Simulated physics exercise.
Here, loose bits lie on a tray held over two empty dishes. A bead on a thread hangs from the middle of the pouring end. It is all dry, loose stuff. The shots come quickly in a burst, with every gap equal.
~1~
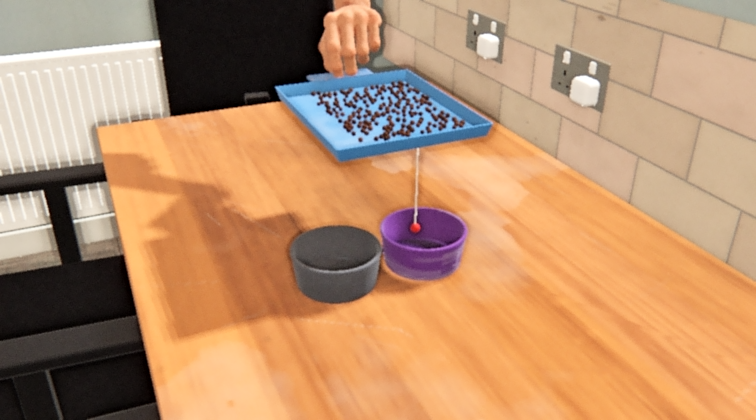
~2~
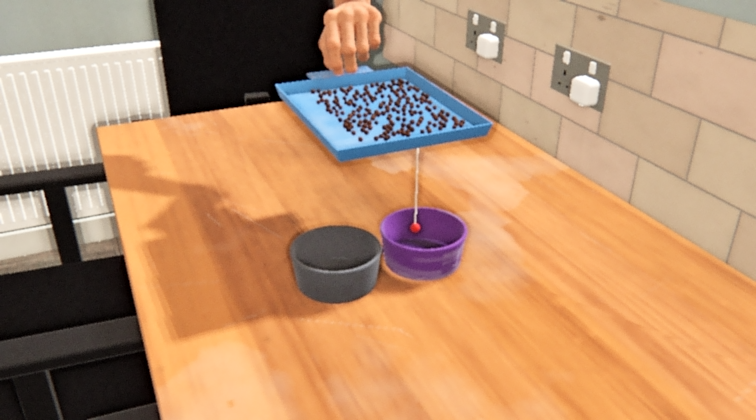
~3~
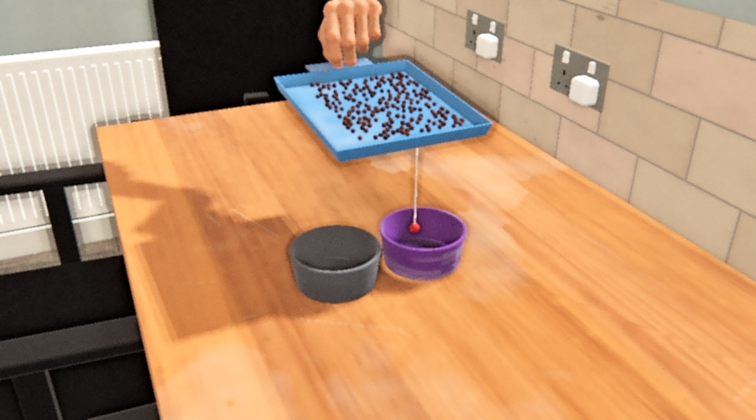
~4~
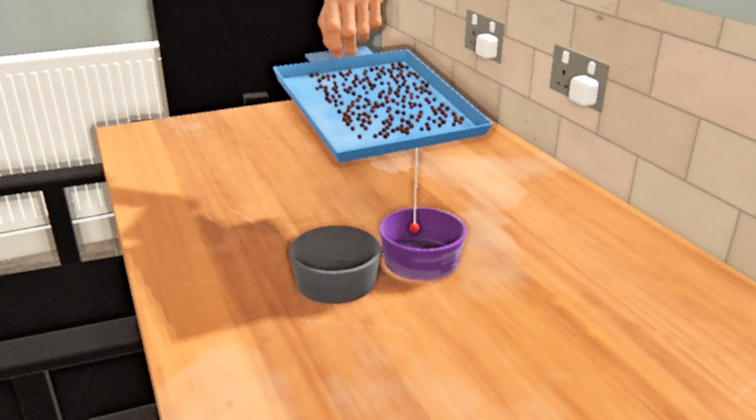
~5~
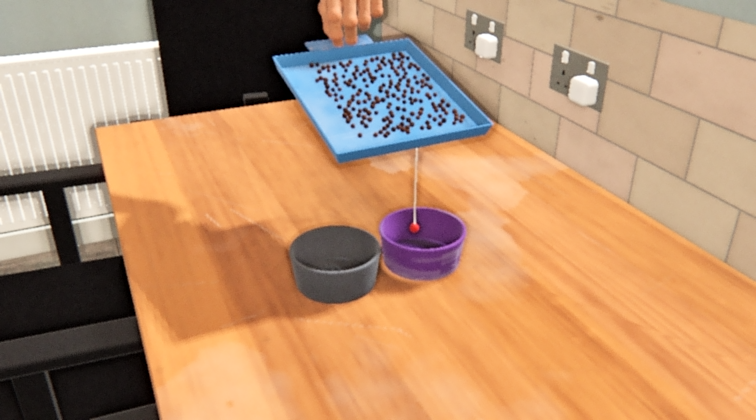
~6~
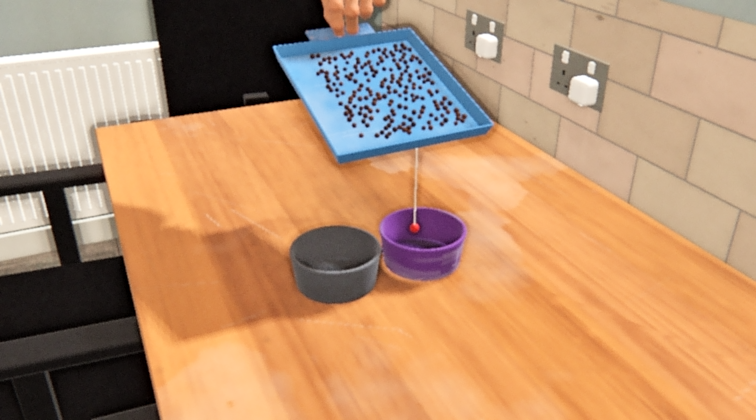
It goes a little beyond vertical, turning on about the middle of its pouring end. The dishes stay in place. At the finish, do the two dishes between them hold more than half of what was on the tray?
No.
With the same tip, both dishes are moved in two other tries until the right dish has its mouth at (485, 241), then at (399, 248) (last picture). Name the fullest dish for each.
Try 1: The dish to the left; try 2: The dish to the right.
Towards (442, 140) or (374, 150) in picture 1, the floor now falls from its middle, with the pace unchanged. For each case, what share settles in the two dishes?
You'd get 10 per cent the first time and 80 per cent the second time.
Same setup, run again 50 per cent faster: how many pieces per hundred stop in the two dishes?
Some 0 per cent.
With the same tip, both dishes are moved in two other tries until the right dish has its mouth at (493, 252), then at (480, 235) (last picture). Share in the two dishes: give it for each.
Approximately 80 percent, followed by approximately 80 percent.
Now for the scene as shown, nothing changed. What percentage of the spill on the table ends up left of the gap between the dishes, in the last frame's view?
Close to 20 per cent.
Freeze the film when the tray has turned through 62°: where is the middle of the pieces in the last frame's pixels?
Somewhere about pixel (416, 138).
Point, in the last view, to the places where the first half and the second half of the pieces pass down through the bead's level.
I'd say around (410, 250) at first, then around (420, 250).
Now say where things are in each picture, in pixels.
The first picture shows corners of the pouring end at (340, 148) and (487, 122), level; middle of the load at (387, 109), allspice berries; left dish at (353, 284); right dish at (443, 261); bead on its thread at (415, 228).
The second picture shows corners of the pouring end at (340, 148) and (487, 122), level; middle of the load at (387, 107).
The third picture shows corners of the pouring end at (340, 148) and (487, 122), tipped barely, level across its low end; middle of the load at (387, 103).
The fourth picture shows corners of the pouring end at (340, 149) and (487, 122), tipped a little, level across its low end; middle of the load at (387, 98).
The fifth picture shows corners of the pouring end at (340, 151) and (488, 122), tipped a little, level across its low end; middle of the load at (387, 92).
The sixth picture shows corners of the pouring end at (340, 152) and (488, 123), tipped clearly, level across its low end; middle of the load at (389, 87); left dish at (352, 284); right dish at (442, 261).
Soon after the last picture, tray tipped steeply; nearly all on the tray; a small part outside both; a stray few in the air.
A little later, tray tipped past a quarter turn; a small part on the tray; a small part in the left dish; about half outside both; about a third in the air.
Later still, tray tipped past a quarter turn; a small part in the left dish; nearly all outside both.
At rest, tray tipped past a quarter turn; a small part in the left dish; none in the right dish; nearly all outside both.
